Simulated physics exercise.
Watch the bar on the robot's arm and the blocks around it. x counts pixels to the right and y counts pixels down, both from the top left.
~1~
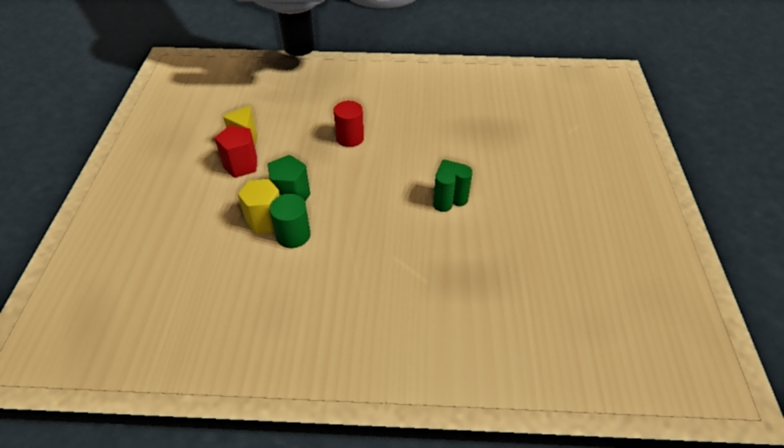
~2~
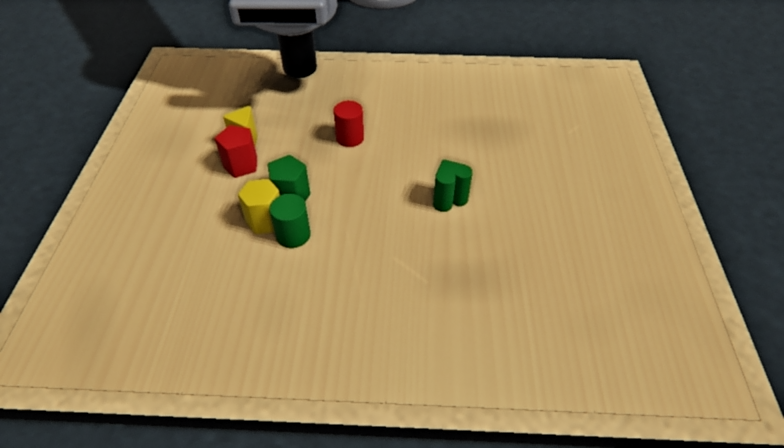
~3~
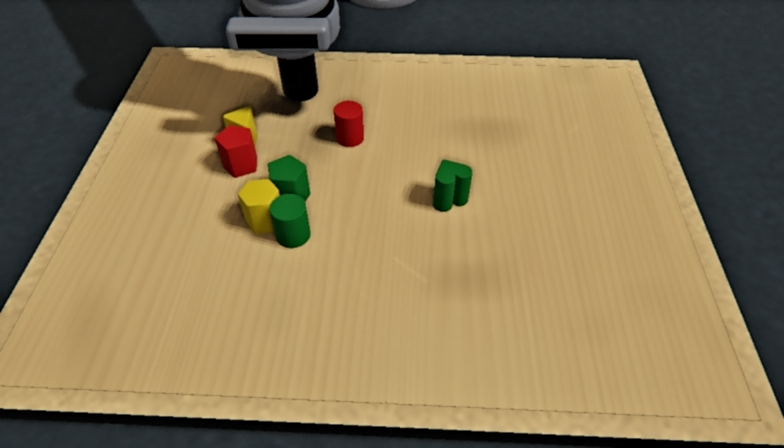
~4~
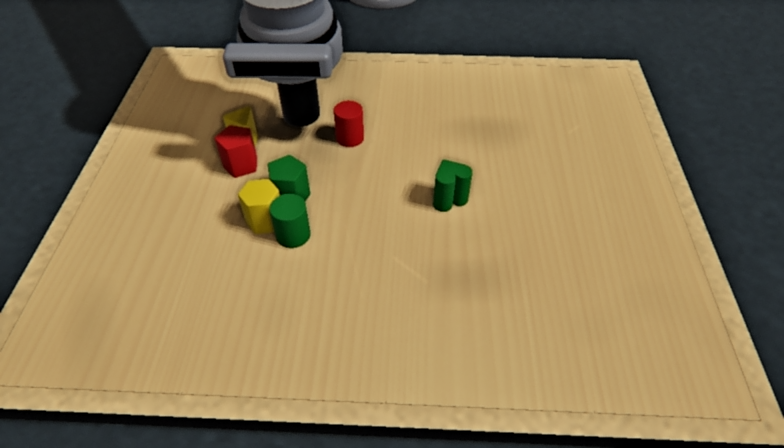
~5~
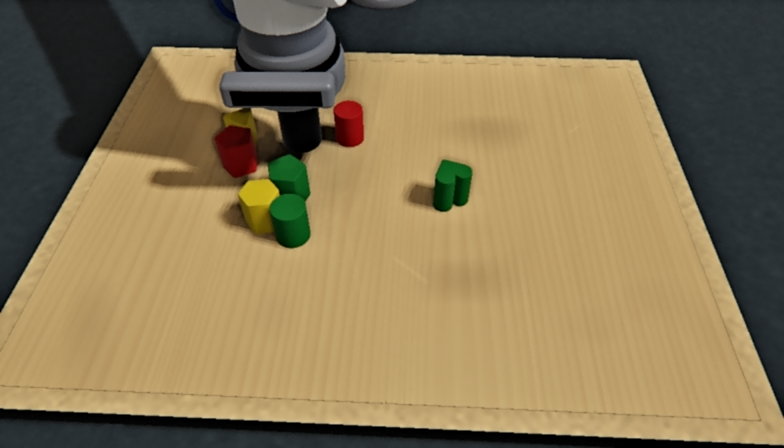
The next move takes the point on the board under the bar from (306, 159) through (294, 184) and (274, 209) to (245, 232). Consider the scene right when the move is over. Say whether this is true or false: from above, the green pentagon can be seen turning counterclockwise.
The statement is true.
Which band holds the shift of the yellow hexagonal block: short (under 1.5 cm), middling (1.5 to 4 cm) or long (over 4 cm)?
I'd go with over 4 cm for this block.
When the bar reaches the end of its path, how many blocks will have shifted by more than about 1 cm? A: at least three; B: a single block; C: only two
Answer: A.
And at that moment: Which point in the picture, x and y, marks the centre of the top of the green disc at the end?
I predict (302, 234).
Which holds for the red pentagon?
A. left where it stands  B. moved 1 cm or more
I'll go with A - left where it stands.
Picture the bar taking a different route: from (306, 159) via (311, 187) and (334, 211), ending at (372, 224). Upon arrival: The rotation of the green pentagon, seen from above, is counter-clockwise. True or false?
Verdict: False.
On the path given first. One third of the way, bar (291, 167); yellow hexagonal block (250, 201), turned 15° clockwise; green pentagon (283, 184), turned 15° anticlockwise; green disc (288, 210).
Two thirds of the way, bar (269, 192); yellow hexagonal block (237, 219), turned 90° clockwise; green pentagon (276, 208), turned 65° anticlockwise; green disc (298, 230).
At the end, bar (239, 215); red pentagon not moved; yellow hexagonal block (224, 235), turned 70° clockwise; green pentagon (269, 219), turned 90° anticlockwise; green disc (302, 234); red disc not moved.
